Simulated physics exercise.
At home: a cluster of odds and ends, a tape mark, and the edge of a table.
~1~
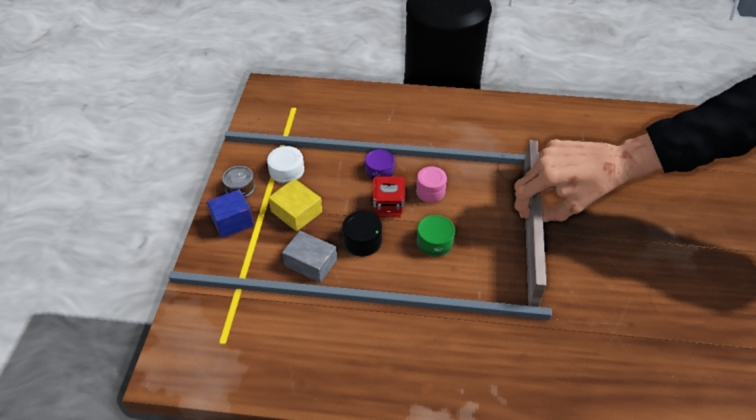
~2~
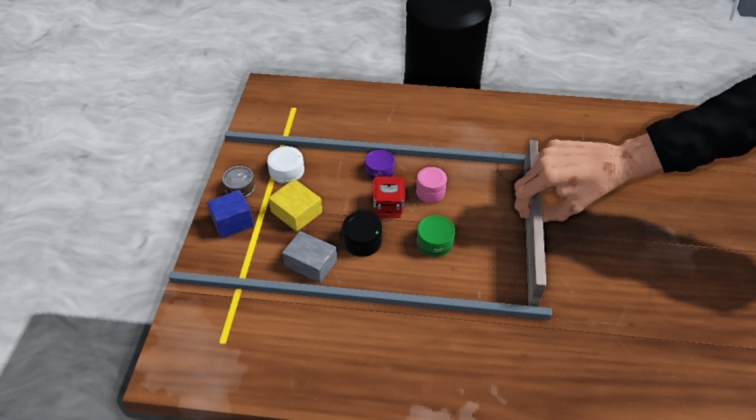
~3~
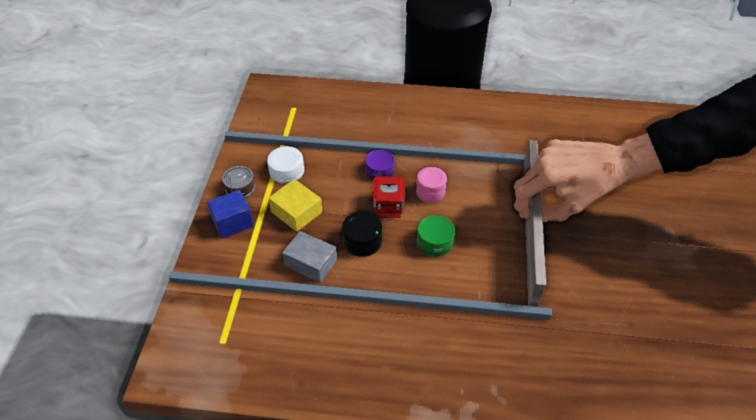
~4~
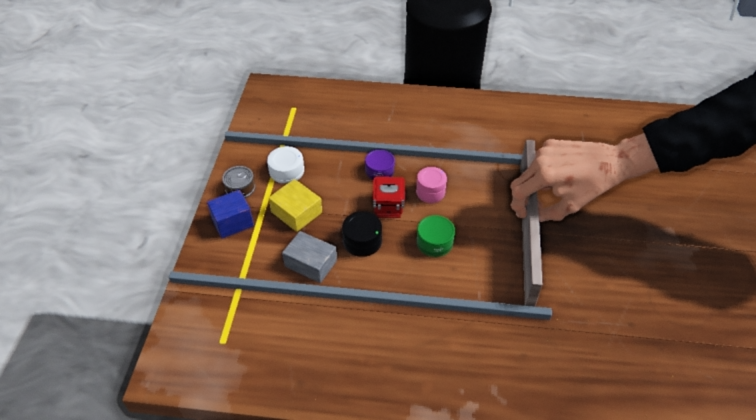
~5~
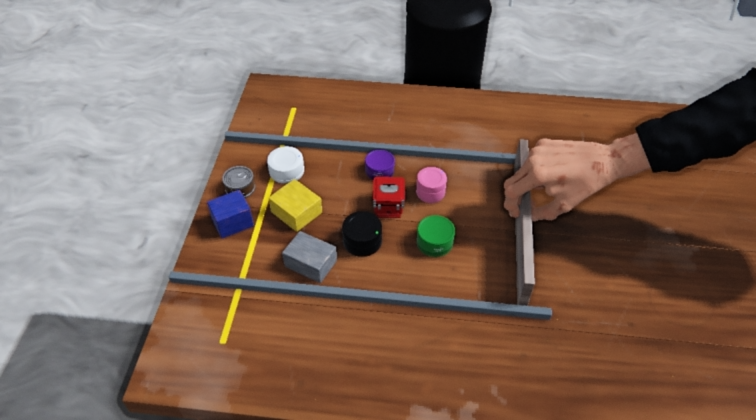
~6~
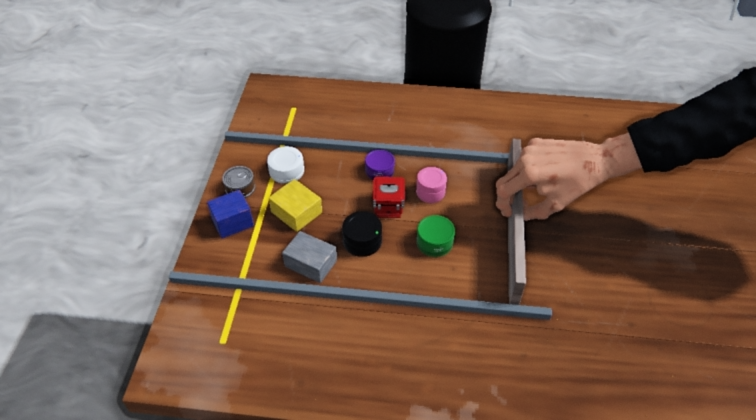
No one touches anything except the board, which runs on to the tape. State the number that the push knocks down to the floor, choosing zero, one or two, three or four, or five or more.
Looks like the tally of pieces that topple off is one or two there.
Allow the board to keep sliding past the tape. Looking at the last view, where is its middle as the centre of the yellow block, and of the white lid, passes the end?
Roughly (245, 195); for the second one, roughly (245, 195).
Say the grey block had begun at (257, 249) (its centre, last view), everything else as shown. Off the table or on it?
From that start, the object then is safe.
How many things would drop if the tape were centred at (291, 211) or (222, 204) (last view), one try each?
In order, 0 then 5.
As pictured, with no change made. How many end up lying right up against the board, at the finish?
So the total is 5.
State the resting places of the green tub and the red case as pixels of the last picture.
I'd say approximately (240, 218) and then (249, 192).
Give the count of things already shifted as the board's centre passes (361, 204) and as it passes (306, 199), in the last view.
At that stage 7; at the next, 10.
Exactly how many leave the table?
My count gives 2.
A little later, none off yet; brown pot at rest near (239, 183); blue block at rest near (231, 214); white lid at rest near (286, 165).
When it is over, the number that fall off is one or two; down, blue block and brown pot.
